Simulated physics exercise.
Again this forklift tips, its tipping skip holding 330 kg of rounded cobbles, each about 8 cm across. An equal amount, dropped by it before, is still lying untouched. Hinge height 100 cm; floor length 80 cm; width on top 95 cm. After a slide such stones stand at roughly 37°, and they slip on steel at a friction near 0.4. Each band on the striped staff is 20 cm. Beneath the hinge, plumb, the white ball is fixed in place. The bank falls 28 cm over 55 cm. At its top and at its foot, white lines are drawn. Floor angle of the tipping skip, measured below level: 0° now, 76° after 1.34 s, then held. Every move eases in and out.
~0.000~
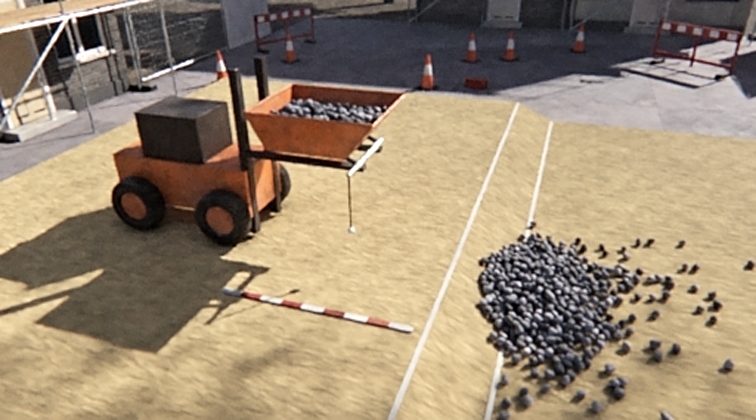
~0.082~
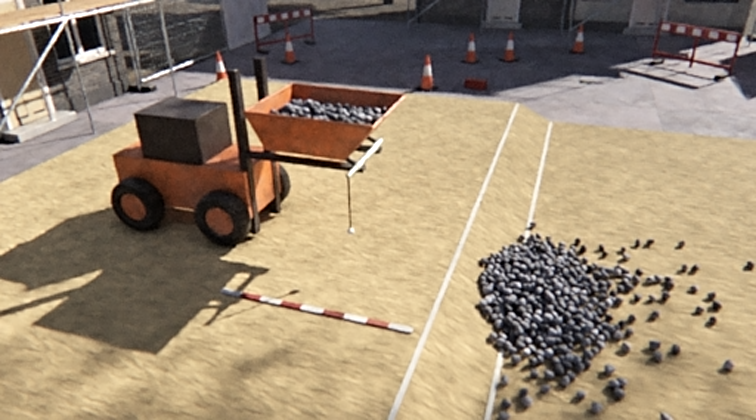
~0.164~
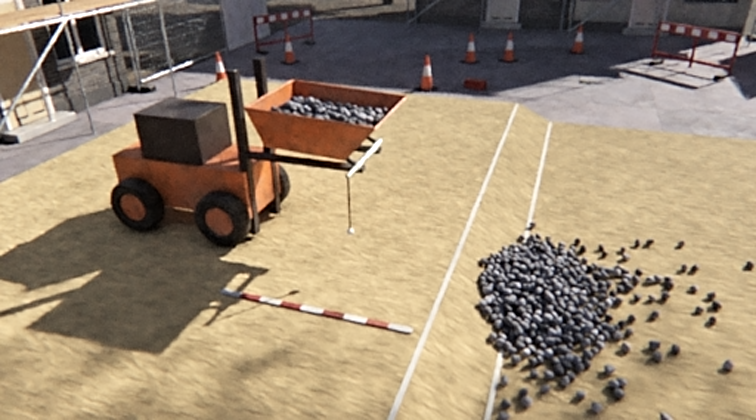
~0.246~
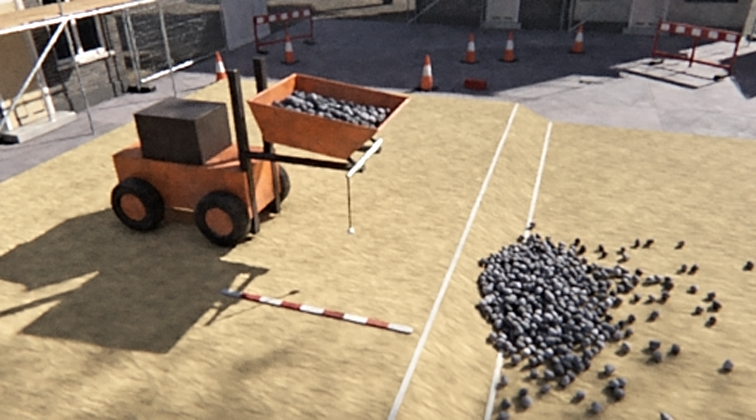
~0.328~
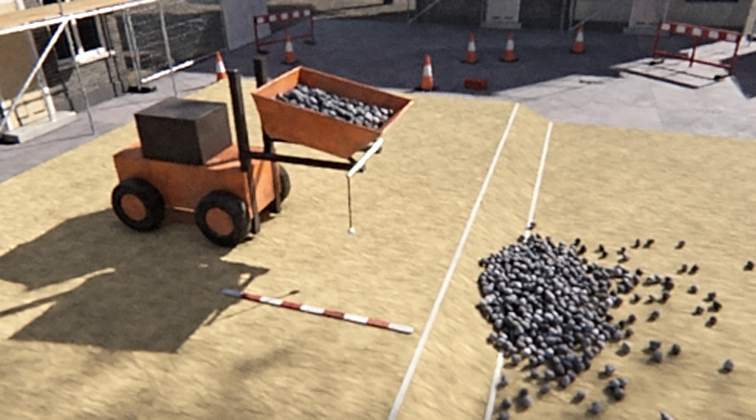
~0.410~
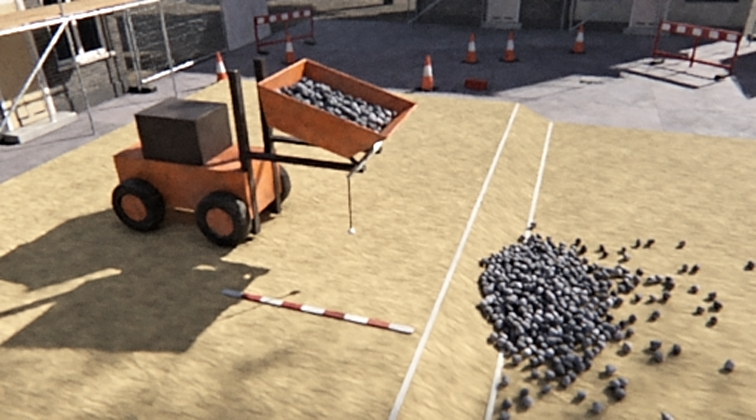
An orange forklift on sandy ground slowly tilted its raised skip of dark grey stones down toward the right, while the truck stayed put and a loose heap of similar stones lay still nearby.
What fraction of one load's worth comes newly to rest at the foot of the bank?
About 36 per cent of a load.
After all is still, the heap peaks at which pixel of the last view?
The crest lands at roughly (461, 251).
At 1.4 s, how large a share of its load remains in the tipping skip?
Close to 60 in a hundred.
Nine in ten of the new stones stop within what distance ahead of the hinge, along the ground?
Distance: Roughly 170 cm.
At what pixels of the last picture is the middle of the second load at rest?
Near (499, 273).
After 1.0 s the floor is at 64°; in per cent of one load, 100 in the tipping skip, 16 on the top or the slope, 84 at the foot of the bank; the foremost stones are at (715, 299).
After 1.4 s the floor is at 76°; in per cent of one load, 58 in the tipping skip, 58 on the top or the slope, 84 at the foot of the bank; the foremost stones are at (715, 299).
After 1.8 s the floor is at 76°; in per cent of one load, 17 in the tipping skip, 87 on the top or the slope, 96 at the foot of the bank; the foremost stones are at (715, 299).
After 4.2 s the floor is at 76°; in per cent of one load, 0 in the tipping skip, 80 on the top or the slope, 120 at the foot of the bank; the foremost stones are at (726, 312). Net gain at the foot of the bank, 36.
